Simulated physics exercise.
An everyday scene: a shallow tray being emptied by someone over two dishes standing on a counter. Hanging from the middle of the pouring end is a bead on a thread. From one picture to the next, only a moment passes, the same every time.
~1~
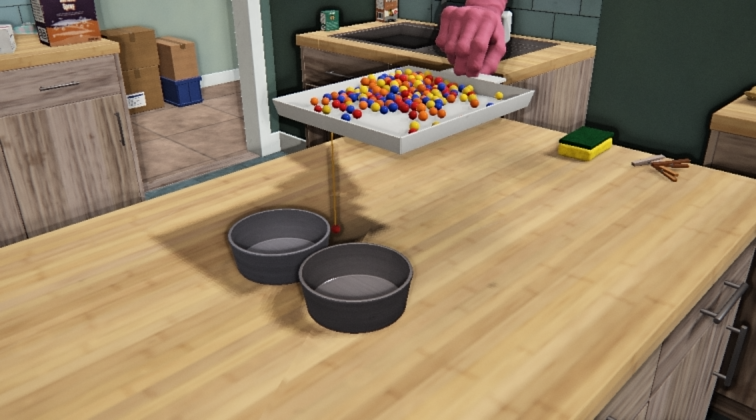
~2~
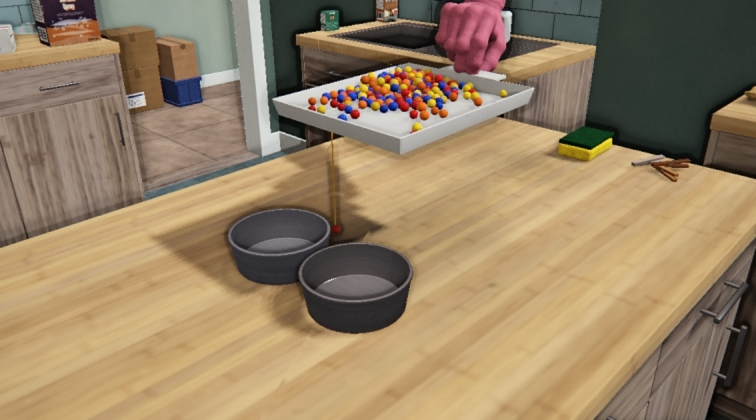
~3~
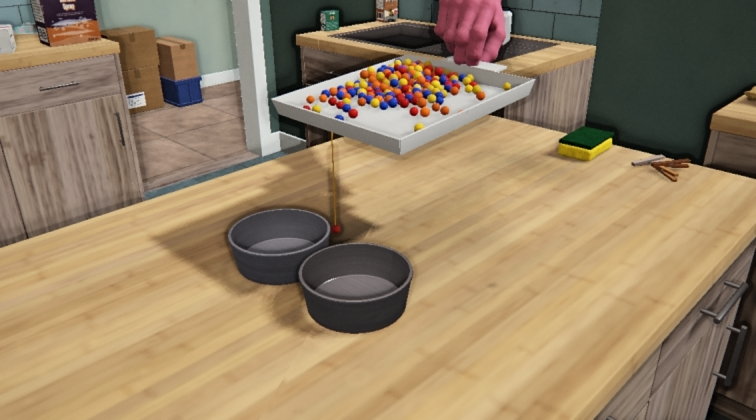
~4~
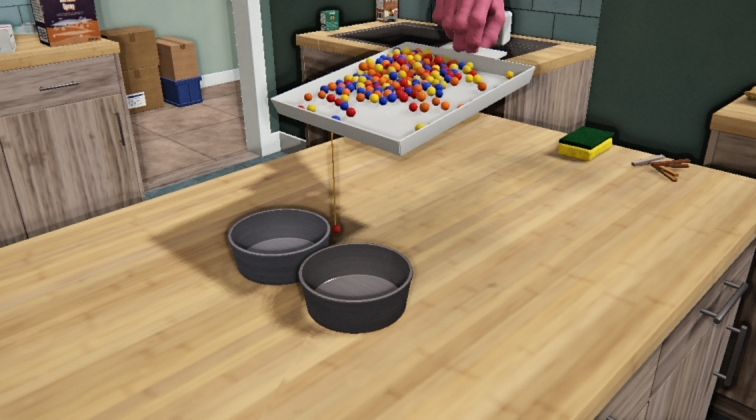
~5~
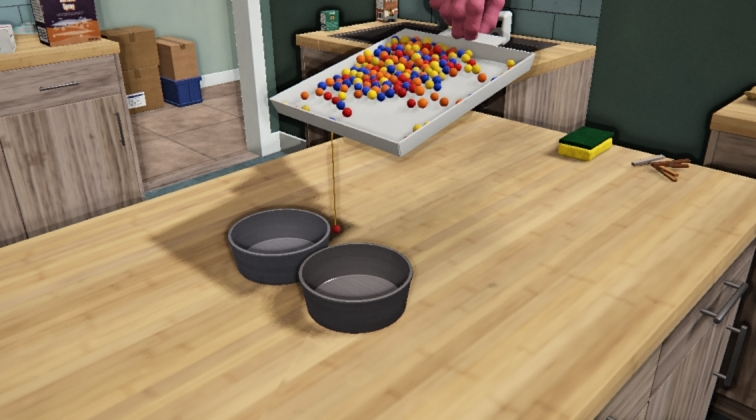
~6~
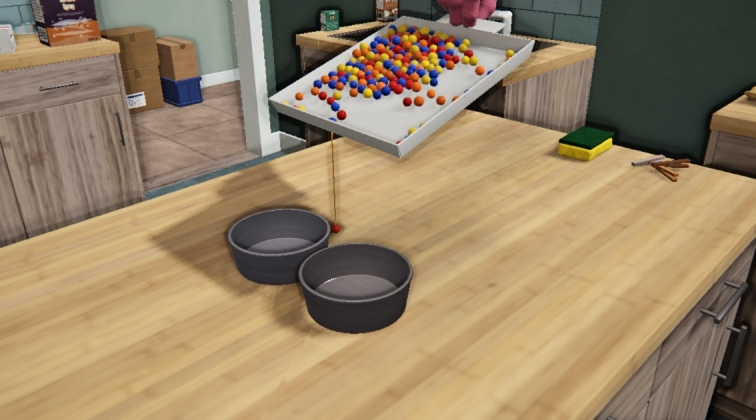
In a kitchen, a pink hand raising the back of a shallow white tray, tilting it as colourful beads shift above two dark dishes.
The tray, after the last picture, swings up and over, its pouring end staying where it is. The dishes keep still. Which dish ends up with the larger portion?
The right-hand dish.
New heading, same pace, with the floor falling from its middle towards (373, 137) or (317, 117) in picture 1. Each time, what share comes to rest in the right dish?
Case one near 80 %; case two near 0 %.
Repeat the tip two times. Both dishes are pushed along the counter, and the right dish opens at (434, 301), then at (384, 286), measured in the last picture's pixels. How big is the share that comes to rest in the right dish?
It would be roughly 10 per cent, followed by roughly 40 per cent.
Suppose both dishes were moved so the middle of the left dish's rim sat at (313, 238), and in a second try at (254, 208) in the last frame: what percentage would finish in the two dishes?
In turn 60 and 30 in a hundred.
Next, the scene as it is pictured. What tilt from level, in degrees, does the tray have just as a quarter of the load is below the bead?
Approx. reading: About 80°.
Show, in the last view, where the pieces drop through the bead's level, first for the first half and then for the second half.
The opening half passes (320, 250), the closing half (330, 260).
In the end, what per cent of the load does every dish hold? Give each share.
Left 20 %, right 50 %.
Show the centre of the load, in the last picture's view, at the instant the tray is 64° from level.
The load's middle is around (343, 122).
Soon, tray tipped steeply; most on the tray; a small part in the right dish; a stray few in the left dish; a stray few outside both; a small part in the air.
A while on, tray tipped past a quarter turn; a stray few on the tray; about half in the right dish; about a quarter in the left dish; about a quarter outside both; a small part in the air.
Towards the end, tray tipped past a quarter turn; about half in the right dish; about a quarter in the left dish; about a third outside both.
Finally, tray tipped past a quarter turn; about half in the right dish; about a quarter in the left dish; about a third outside both.
